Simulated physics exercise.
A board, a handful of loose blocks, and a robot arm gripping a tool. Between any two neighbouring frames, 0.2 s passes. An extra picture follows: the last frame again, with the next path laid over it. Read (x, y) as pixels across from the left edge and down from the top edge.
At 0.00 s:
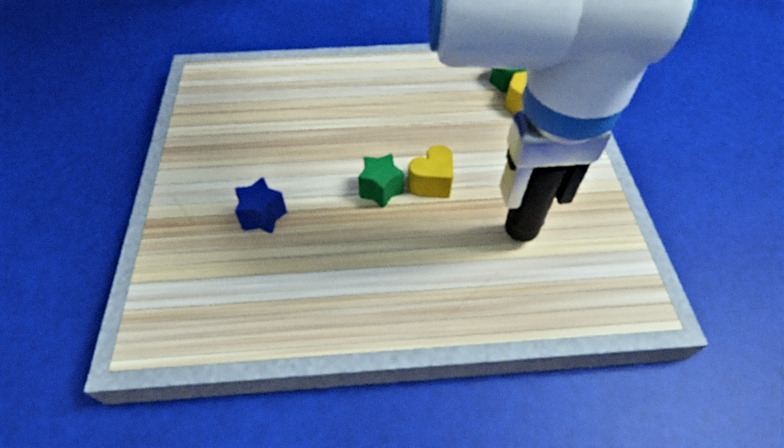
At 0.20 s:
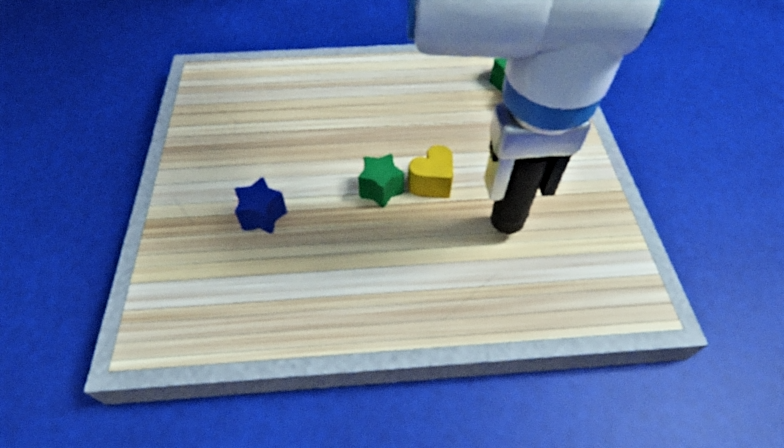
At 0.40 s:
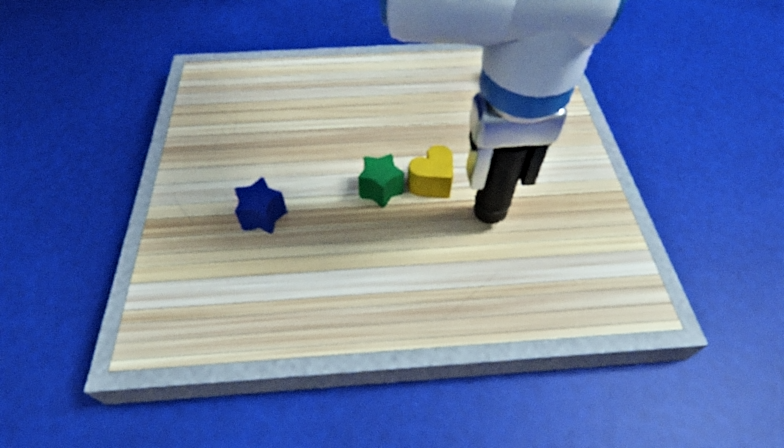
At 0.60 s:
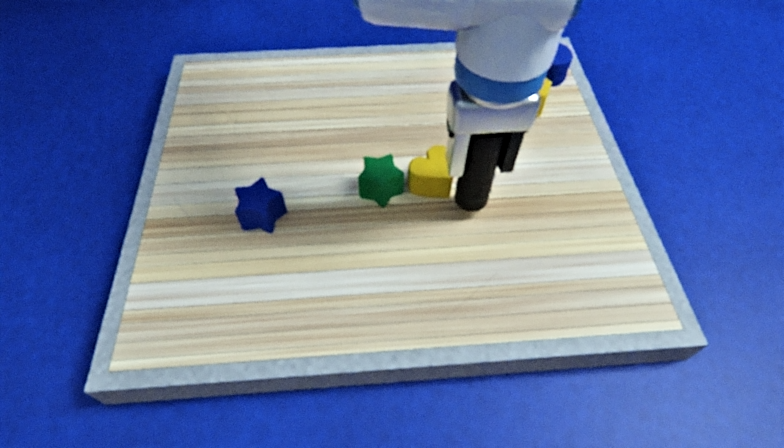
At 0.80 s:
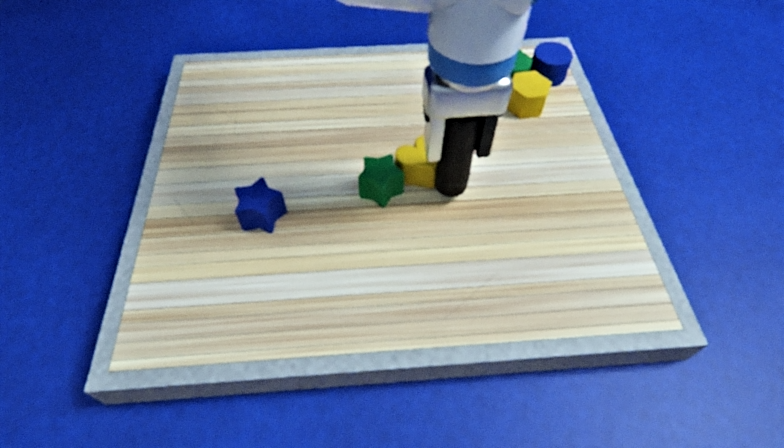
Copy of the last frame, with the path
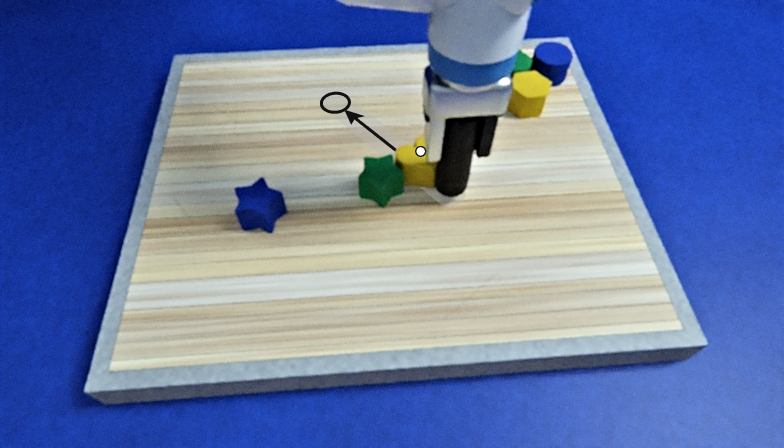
A robot arm holding a dark, rod-shaped tool moves left and slightly toward the back across a wooden board, nearing a yellow heart-shaped block. The tool then nudges the heart slightly left and back, beside a green star block, while the green star and a blue star farther left stay still.
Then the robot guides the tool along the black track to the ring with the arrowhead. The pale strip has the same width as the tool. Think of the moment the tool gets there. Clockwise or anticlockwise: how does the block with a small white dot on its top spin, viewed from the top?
Clockwise from above.
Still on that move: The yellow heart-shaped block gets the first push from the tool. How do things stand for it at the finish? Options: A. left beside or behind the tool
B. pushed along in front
I'll go with B - pushed along in front.
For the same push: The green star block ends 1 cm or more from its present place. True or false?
The claim does not hold.
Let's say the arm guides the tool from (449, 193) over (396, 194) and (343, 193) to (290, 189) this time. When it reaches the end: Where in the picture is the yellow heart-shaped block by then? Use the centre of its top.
In the picture, that point is around (402, 144).
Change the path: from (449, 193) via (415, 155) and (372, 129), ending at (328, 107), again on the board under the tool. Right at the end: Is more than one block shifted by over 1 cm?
Answer: No.
The line goes from (449, 193) to (335, 103); the dot is on the yellow heart-shaped block.
What follows on the original path. One third of the way, tool at (408, 151); yellow heart-shaped block at (385, 120), turned 30° clockwise.
Two thirds of the way, tool at (370, 121); yellow heart-shaped block at (353, 89), turned 50° clockwise.
At the end, tool at (334, 94); green star block unmoved; yellow heart-shaped block at (324, 61), turned 75° clockwise.
